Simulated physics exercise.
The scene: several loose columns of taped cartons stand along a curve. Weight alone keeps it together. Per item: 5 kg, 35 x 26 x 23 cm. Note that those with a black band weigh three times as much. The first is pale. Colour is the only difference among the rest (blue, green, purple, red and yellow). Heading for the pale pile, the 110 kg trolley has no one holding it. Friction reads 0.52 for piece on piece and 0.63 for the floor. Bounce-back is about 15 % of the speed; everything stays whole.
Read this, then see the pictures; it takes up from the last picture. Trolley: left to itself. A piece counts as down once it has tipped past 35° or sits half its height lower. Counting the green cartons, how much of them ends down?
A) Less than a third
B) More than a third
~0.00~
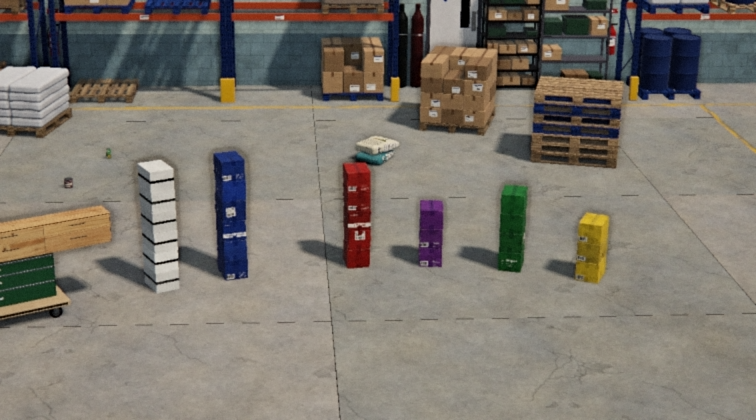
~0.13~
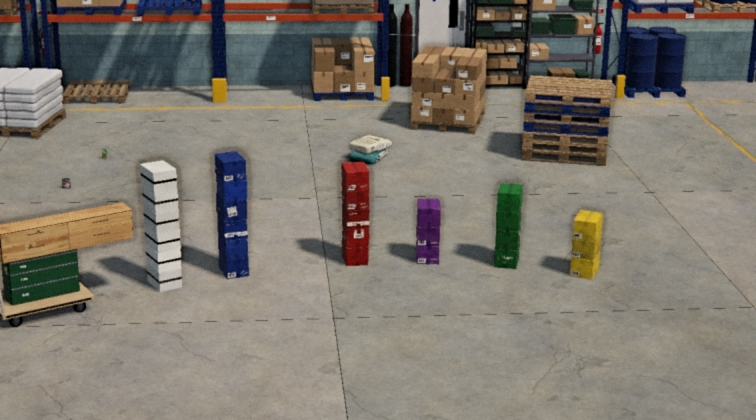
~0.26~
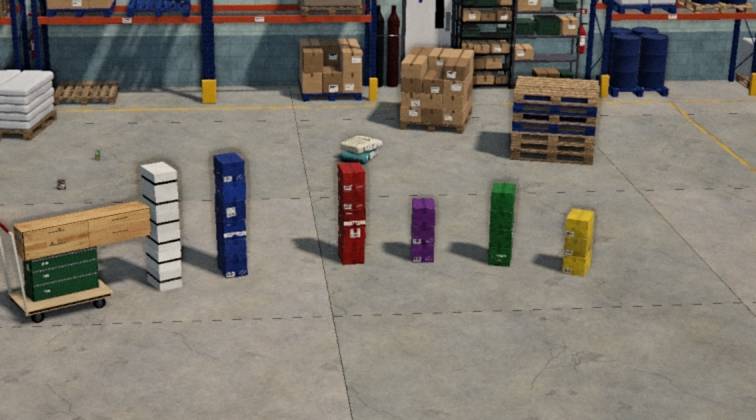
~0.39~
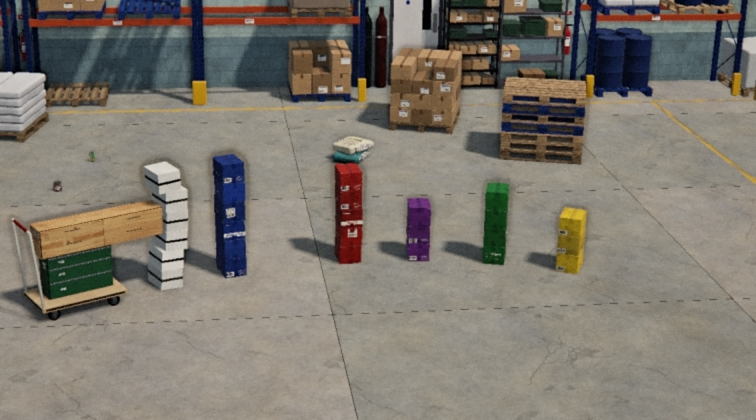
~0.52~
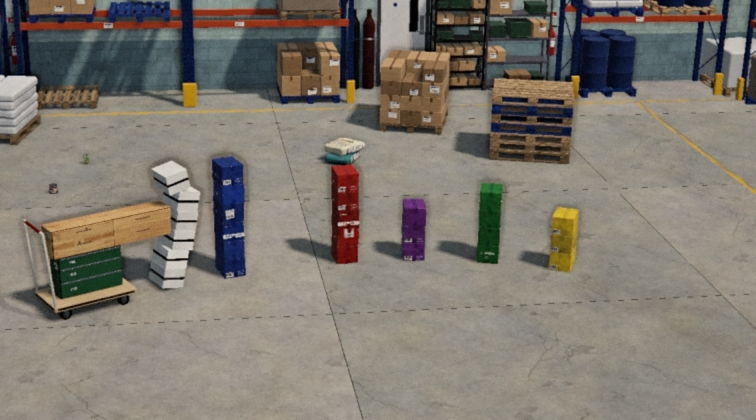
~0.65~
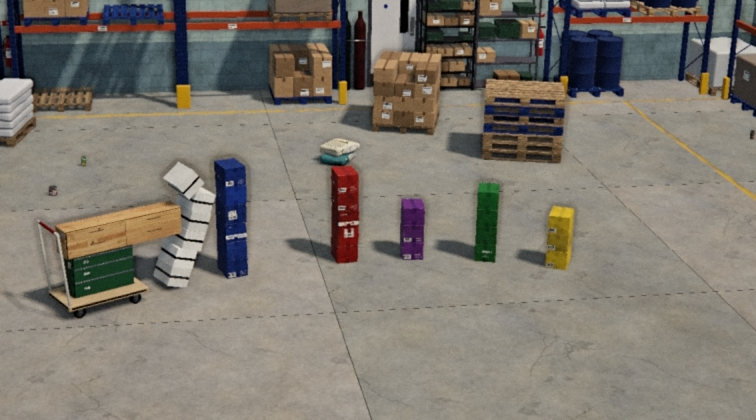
Answer: A.
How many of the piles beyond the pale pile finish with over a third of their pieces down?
It adds up to 3.
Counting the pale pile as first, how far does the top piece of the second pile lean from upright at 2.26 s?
Lean: Near 0° off upright.
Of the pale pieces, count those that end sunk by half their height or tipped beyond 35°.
The number you get is 6.
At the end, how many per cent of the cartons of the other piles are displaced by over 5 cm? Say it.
The share is 55 %.
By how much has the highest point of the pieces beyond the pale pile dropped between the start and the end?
About 45 cm.
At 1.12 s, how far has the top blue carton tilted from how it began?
My estimate is close to 50°.
Around 1.12 s, 6 of the pale pile down; none of the 4 green cartons down (1 of 21 in all colours); top green carton unmoved; top blue carton tipped 47°, 17 cm lower.
Around 2.26 s, 6 of the pale pile down; none of the 4 green cartons down (9 of 21 in all colours); top green carton unmoved; top red carton tipped 38°, 12 cm lower.
Finally (4.5 s), 6 of the pale pile down; none of the 4 green cartons down (11 of 21 in all colours); top green carton displaced 24 mm; top purple carton on its side. That is 0 per cent. Seen by the last camera, middles, top green carton near (490, 197), top purple carton near (462, 244).
